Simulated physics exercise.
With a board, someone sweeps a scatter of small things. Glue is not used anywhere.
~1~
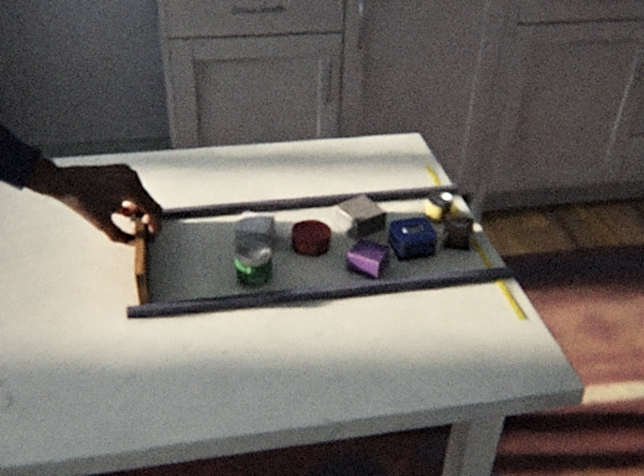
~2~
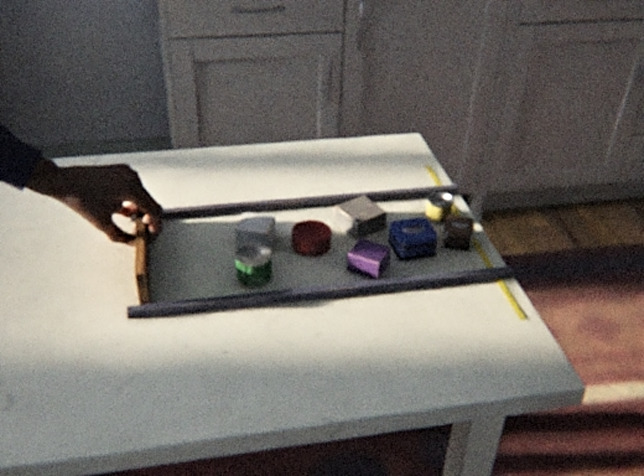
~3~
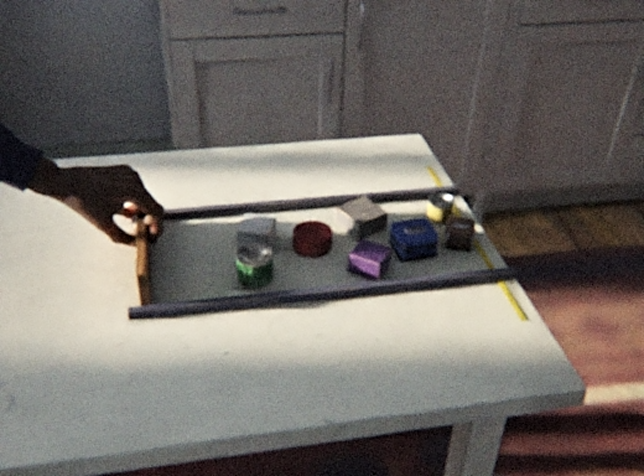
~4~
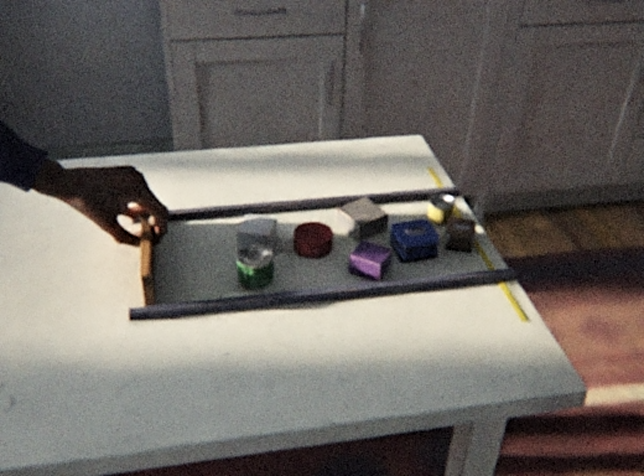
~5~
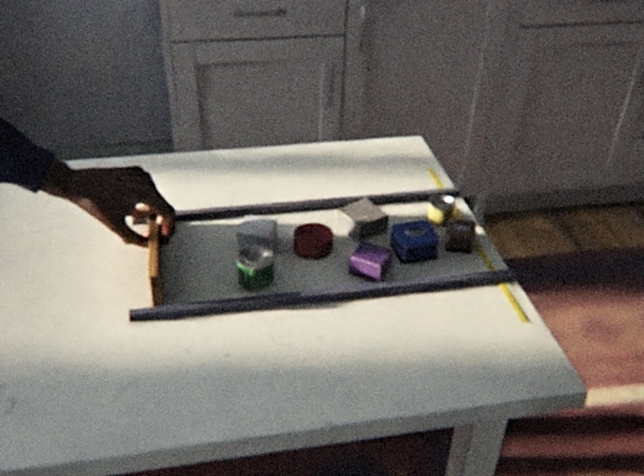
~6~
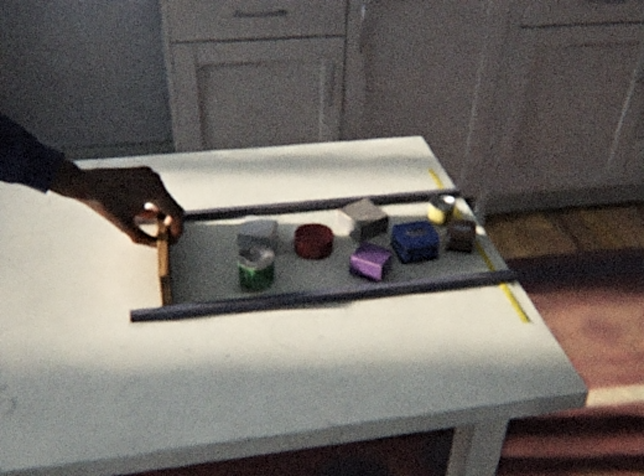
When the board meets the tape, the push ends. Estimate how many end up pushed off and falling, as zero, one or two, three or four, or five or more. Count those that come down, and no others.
The fallen count comes to five or more.
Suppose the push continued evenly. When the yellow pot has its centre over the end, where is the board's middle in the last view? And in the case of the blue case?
The middle is at (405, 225) when it's the yellow pot, and at (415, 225) when it's the blue case.
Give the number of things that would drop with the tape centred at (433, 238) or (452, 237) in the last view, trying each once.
Counts per try: 3; 5.
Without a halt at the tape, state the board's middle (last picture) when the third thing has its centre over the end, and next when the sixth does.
At (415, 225) for the third, at (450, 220) for the sixth.
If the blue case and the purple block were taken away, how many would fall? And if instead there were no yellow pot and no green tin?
Counts - first: 4; second: 4.
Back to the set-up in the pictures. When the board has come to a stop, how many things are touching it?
Tally at the end: 2.
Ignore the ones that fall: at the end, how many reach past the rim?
2, I think.
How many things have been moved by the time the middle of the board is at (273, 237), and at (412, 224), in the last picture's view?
Tally: 3; 8.
Soon after, none off yet; brown case at rest near (461, 236); yellow pot at rest near (442, 211); blue case at rest near (415, 242).
Then, none off yet; brown case at rest near (462, 236); yellow pot at rest near (442, 211); blue case moved a little near (430, 243).
Further on, one off so far; brown case falling near (515, 360); yellow pot tipped a little near (487, 206); blue case moved well along near (498, 239).
By the end, the number that fall off is five or more; fallen, red tub, purple block, grey block, blue case, yellow pot and brown case.
